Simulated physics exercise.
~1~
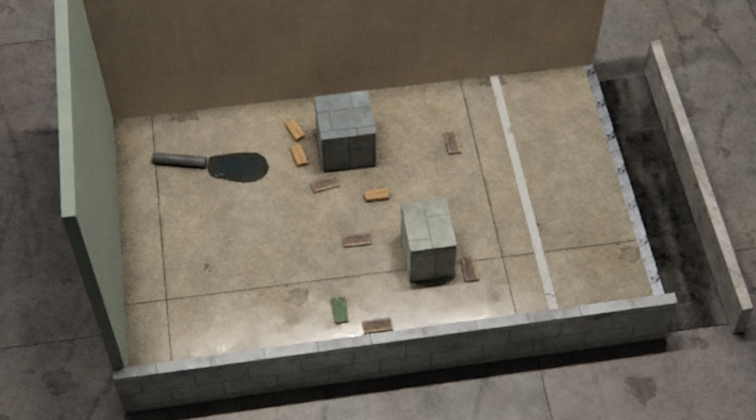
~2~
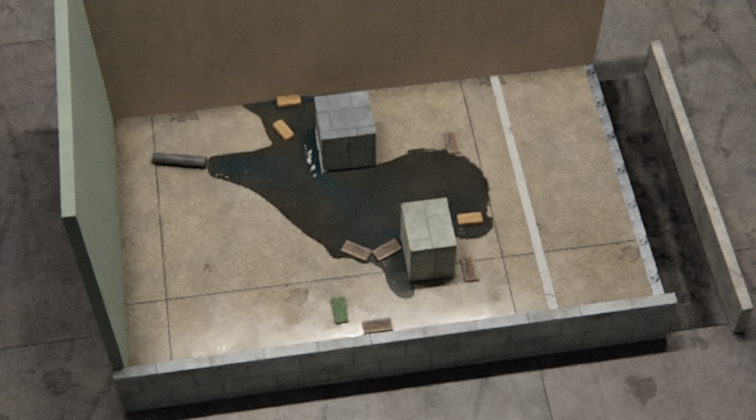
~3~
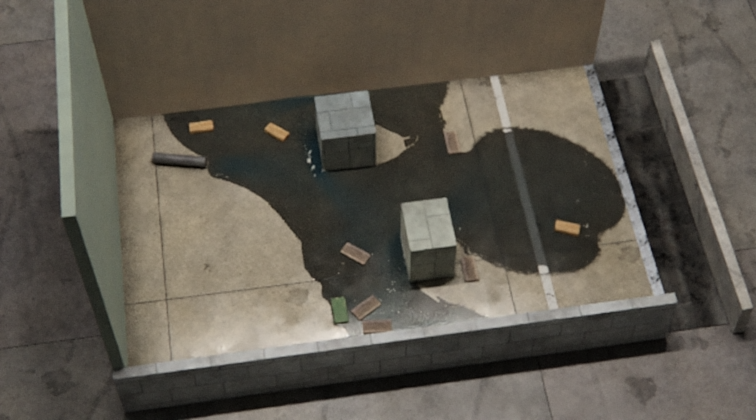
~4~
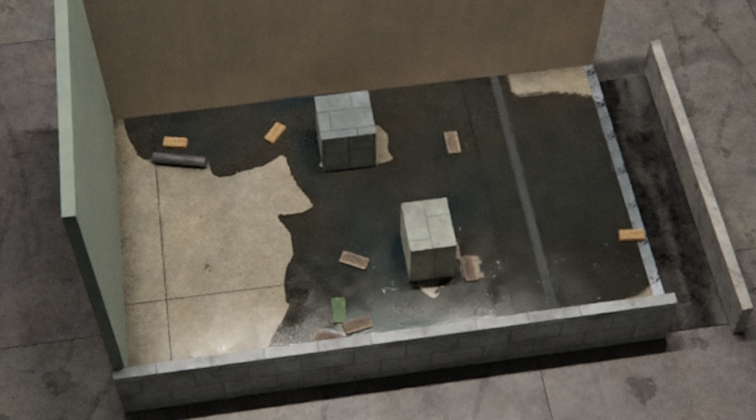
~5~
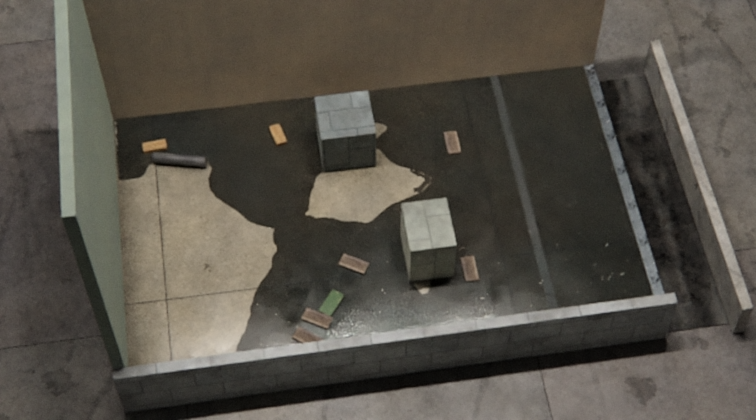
The clip opens on a walled floor with two grey blocks, scattered small boards, and dark water spreading from a pipe at the left. The water fans out around both blocks, carrying one orange board to the right while another shifts toward the back wall. It then crosses the white line with the first orange board, as the other drifts left and a brown board slides toward the front wall. The orange board reaches the right edge and disappears from view. At the end, dry patches remain at left and centre, and the green board rests short of the line beside brown ones.
